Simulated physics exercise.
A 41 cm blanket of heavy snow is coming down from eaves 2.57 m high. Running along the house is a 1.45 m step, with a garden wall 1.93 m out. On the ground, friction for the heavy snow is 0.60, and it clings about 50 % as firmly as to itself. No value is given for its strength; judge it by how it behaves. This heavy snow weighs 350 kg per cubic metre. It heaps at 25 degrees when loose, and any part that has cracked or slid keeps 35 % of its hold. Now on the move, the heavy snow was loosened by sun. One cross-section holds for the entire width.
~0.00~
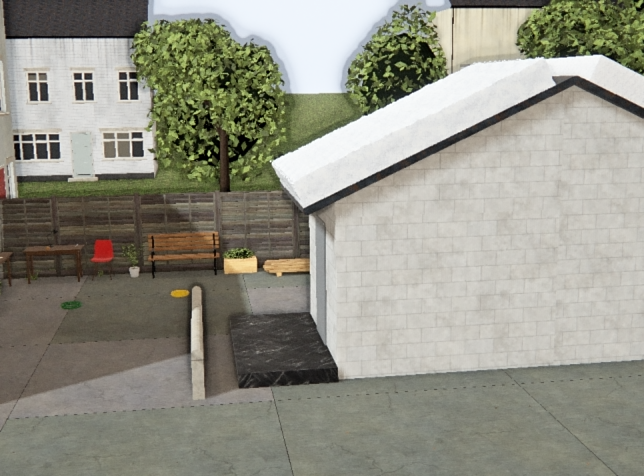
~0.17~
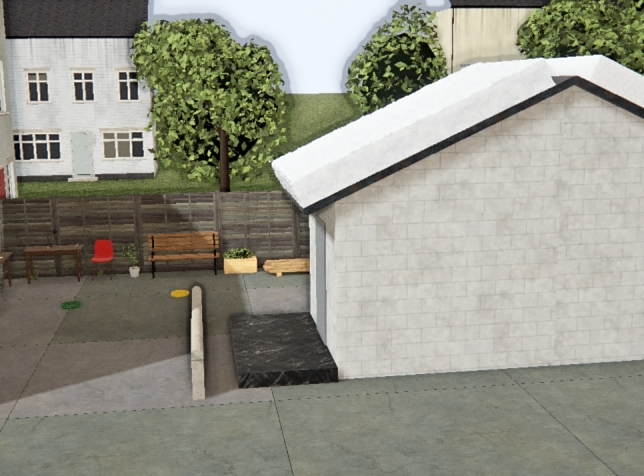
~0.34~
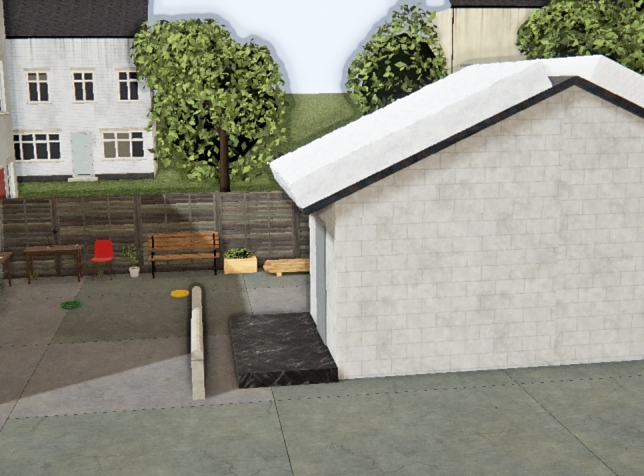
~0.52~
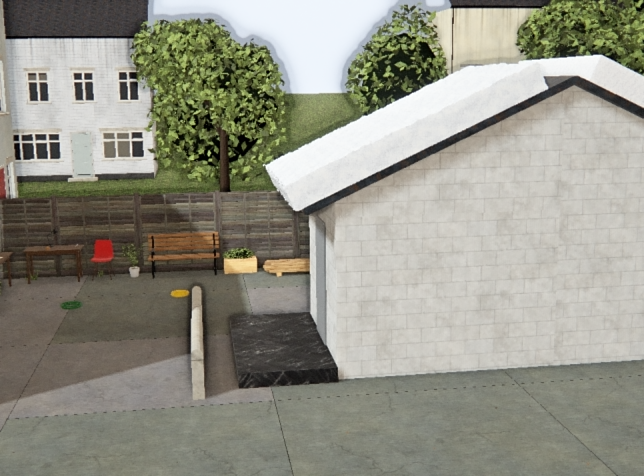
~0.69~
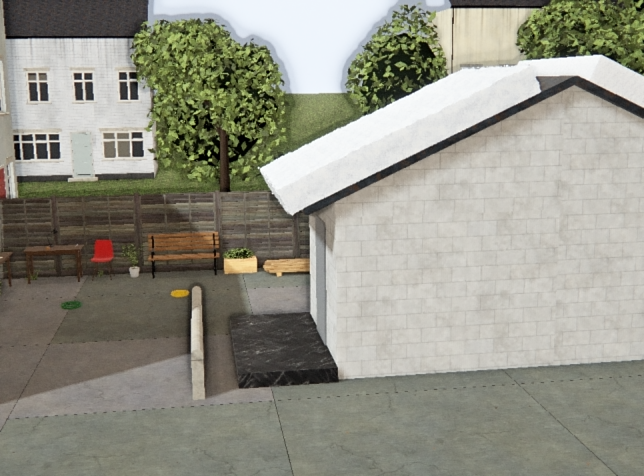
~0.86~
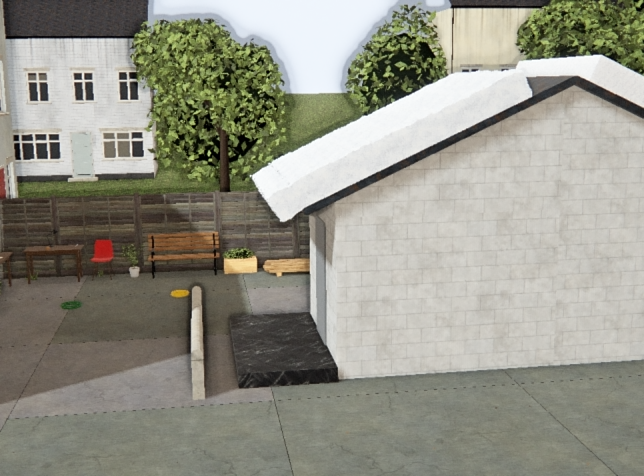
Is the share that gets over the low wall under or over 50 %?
Not reaching 50 %.
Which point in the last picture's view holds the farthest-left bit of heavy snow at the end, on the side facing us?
Near (23, 401), I'd say.
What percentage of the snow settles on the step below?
25 %, approx.
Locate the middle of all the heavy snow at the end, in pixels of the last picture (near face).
(185, 369), roughly.
By 1.24 s, 91 % is still on the roof and 0 % is past the low wall.
By 1.70 s, 78 % is still on the roof and 0 % is past the low wall.
By 2.15 s, 54 % is still on the roof and 0 % is past the low wall.
By 2.60 s, 27 % is still on the roof and 7 % is past the low wall.
By 4.20 s, at the end, none is still on the roof and 44 % is past the low wall.
